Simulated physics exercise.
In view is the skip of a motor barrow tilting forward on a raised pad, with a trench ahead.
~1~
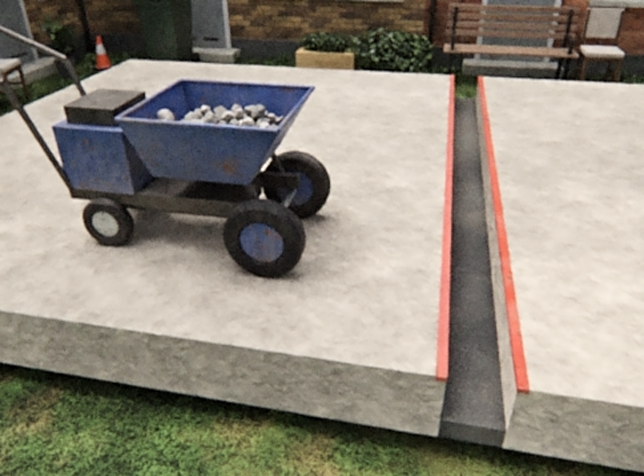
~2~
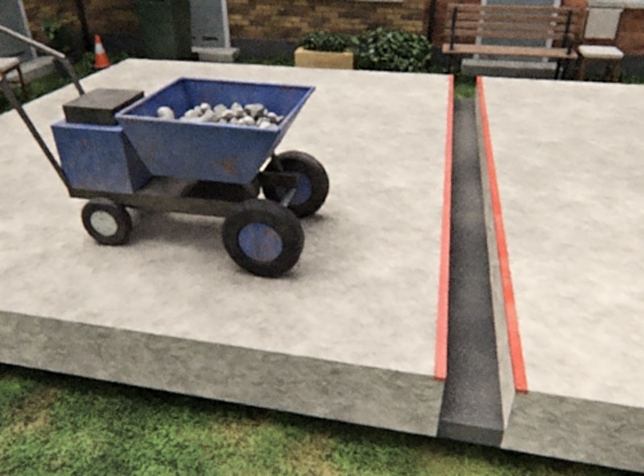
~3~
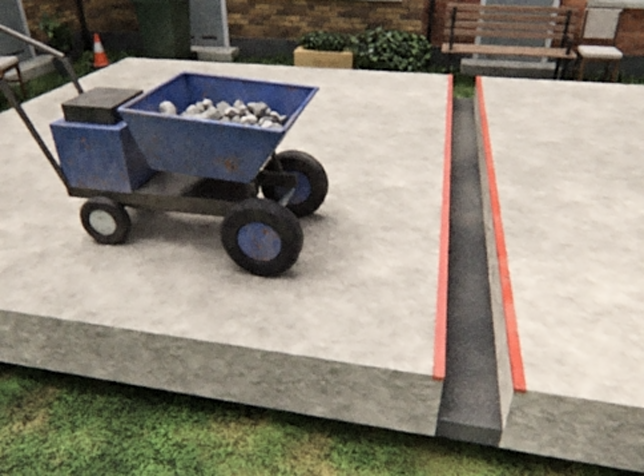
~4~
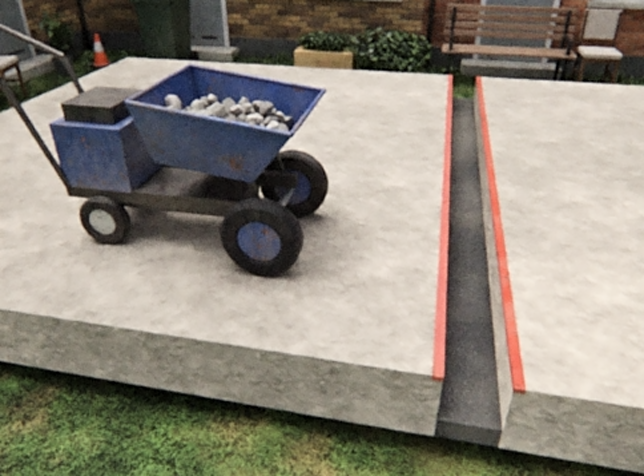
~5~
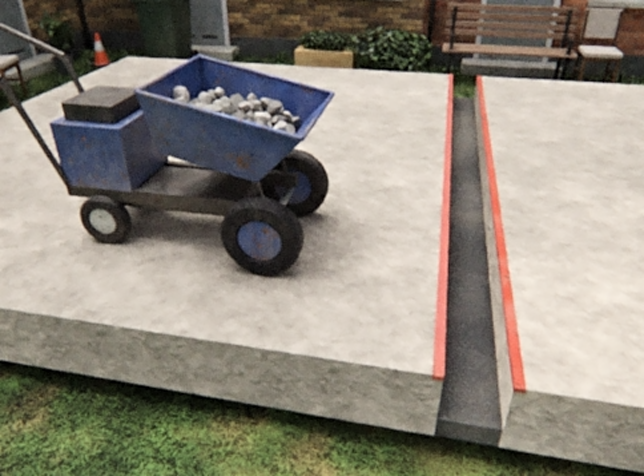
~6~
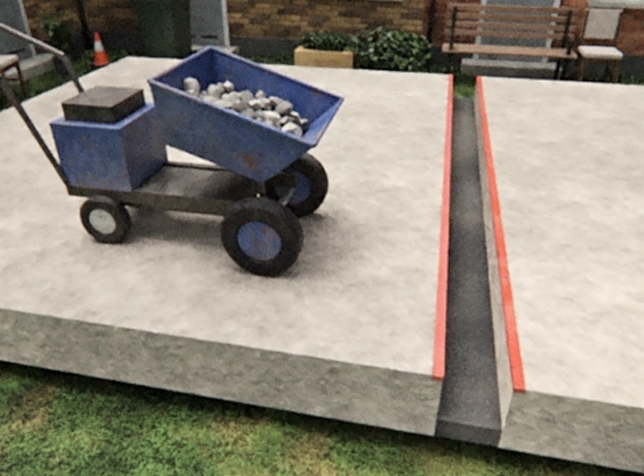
A blue skip loaded with broken stones tilts gradually forward on a stationary motor barrow.
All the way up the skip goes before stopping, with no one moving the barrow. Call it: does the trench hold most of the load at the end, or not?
Not - it holds the smaller portion.
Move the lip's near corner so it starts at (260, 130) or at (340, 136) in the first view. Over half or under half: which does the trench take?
One after the other: The lesser share and the greater share.
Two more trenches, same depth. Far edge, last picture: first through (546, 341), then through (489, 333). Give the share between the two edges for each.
I'd say some 40 in a hundred, followed by 30 in a hundred.
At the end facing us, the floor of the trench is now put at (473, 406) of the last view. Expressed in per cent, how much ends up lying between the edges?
40 per cent, roughly.
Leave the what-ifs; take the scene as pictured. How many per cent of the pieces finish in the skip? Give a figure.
Roughly 5 per cent.
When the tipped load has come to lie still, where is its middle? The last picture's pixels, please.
At about (424, 250), give or take.
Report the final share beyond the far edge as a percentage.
Roughly 0 per cent of the load.
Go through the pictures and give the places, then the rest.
In the first picture, lip of the skip near (278, 131), level; top of the load near (220, 131), broken stones; first edge of the trench near (443, 327); far edge near (517, 337), the trench under half as wide as the skip, and about as deep as wide.
In the second picture, lip of the skip near (278, 131), level; top of the load near (220, 129).
In the third picture, lip of the skip near (283, 132), tipped barely; top of the load near (223, 127).
In the fourth picture, lip of the skip near (291, 135), tipped a little; top of the load near (214, 126).
In the fifth picture, lip of the skip near (302, 139), tipped a little; top of the load near (202, 110).
In the sixth picture, lip of the skip near (314, 146), tipped clearly; top of the load near (212, 104); first edge of the trench near (440, 326); far edge near (513, 336).
Shortly afterwards, skip tipped steeply; the whole lot in the skip.
Next, skip tipped right over; the bulk in the skip; a little short of the trench; only a few falling.
Some moments later, skip tipped right over; near a quarter in the skip; near two thirds short of the trench; near a quarter in or heaped over the trench.
In the end, skip tipped right over; only a few in the skip; near two thirds short of the trench; near a third in or heaped over the trench; none at all beyond it.
